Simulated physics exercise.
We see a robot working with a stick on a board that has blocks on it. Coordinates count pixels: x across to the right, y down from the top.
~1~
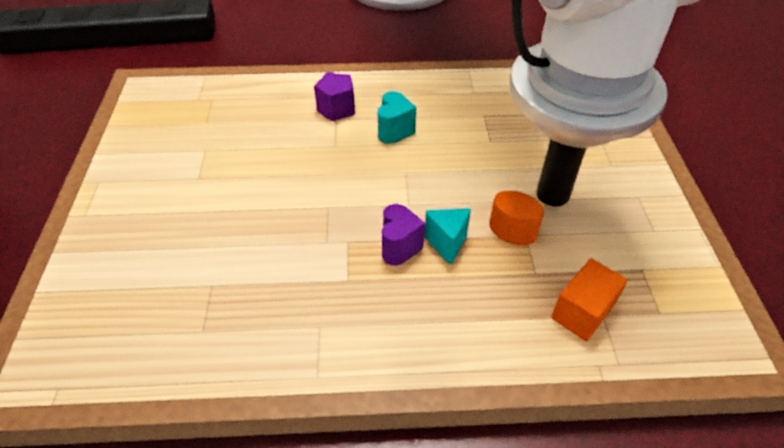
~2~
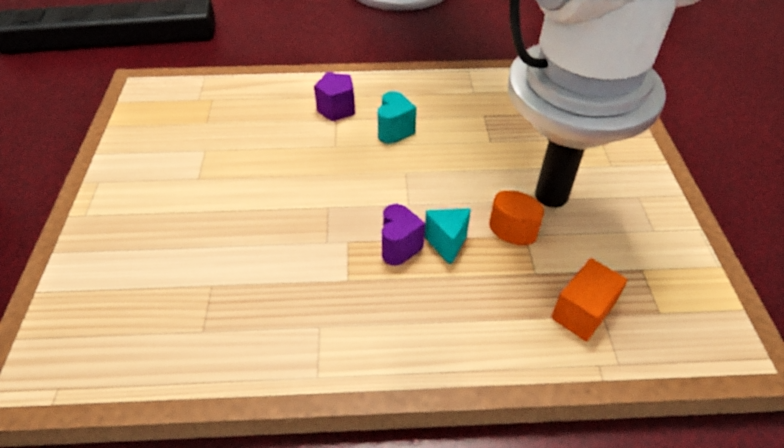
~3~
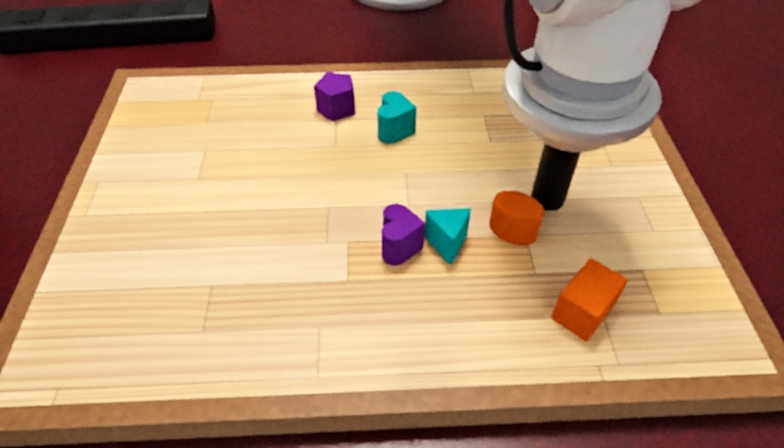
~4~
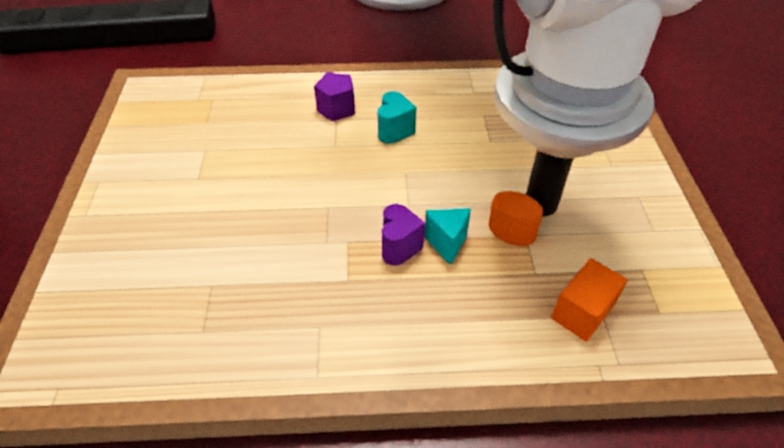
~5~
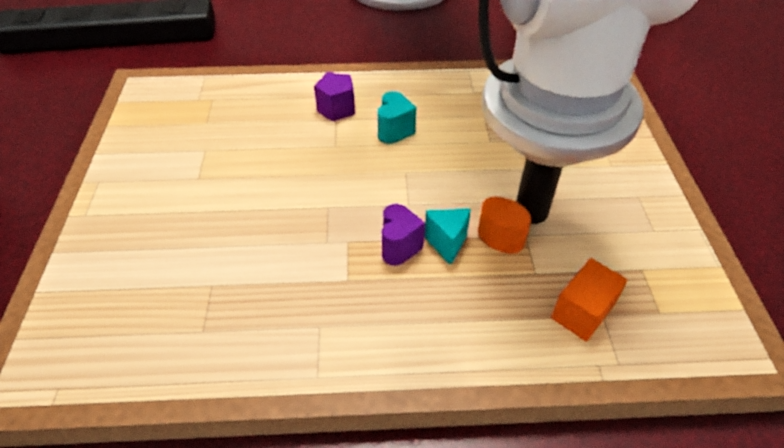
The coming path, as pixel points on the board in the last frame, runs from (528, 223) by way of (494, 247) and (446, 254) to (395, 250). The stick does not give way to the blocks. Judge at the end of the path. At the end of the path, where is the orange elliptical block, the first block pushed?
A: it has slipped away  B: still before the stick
(B)
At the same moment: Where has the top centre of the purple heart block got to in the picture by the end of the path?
The centre of its top face lies at (318, 223).
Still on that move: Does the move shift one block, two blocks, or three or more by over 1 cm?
It shifts three blocks or more.
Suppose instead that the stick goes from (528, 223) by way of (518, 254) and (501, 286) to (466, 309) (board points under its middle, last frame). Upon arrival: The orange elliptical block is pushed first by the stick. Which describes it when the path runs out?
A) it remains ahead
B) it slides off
My pick is B.
The first path, step by step. One third of the way, stick (495, 237); purple heart block (392, 222); turquoise three-sided block (429, 213); orange elliptical block (461, 224), turned 55° clockwise.
Two thirds of the way, stick (445, 244); purple heart block (362, 224); turquoise three-sided block (388, 202), turned 15° clockwise; orange elliptical block (409, 222), turned 85° clockwise.
At the end, stick (395, 240); purple heart block (318, 223), turned 40° clockwise; turquoise three-sided block (362, 194), turned 50° clockwise; orange elliptical block (357, 224), turned 65° clockwise; orange rectangle in place.
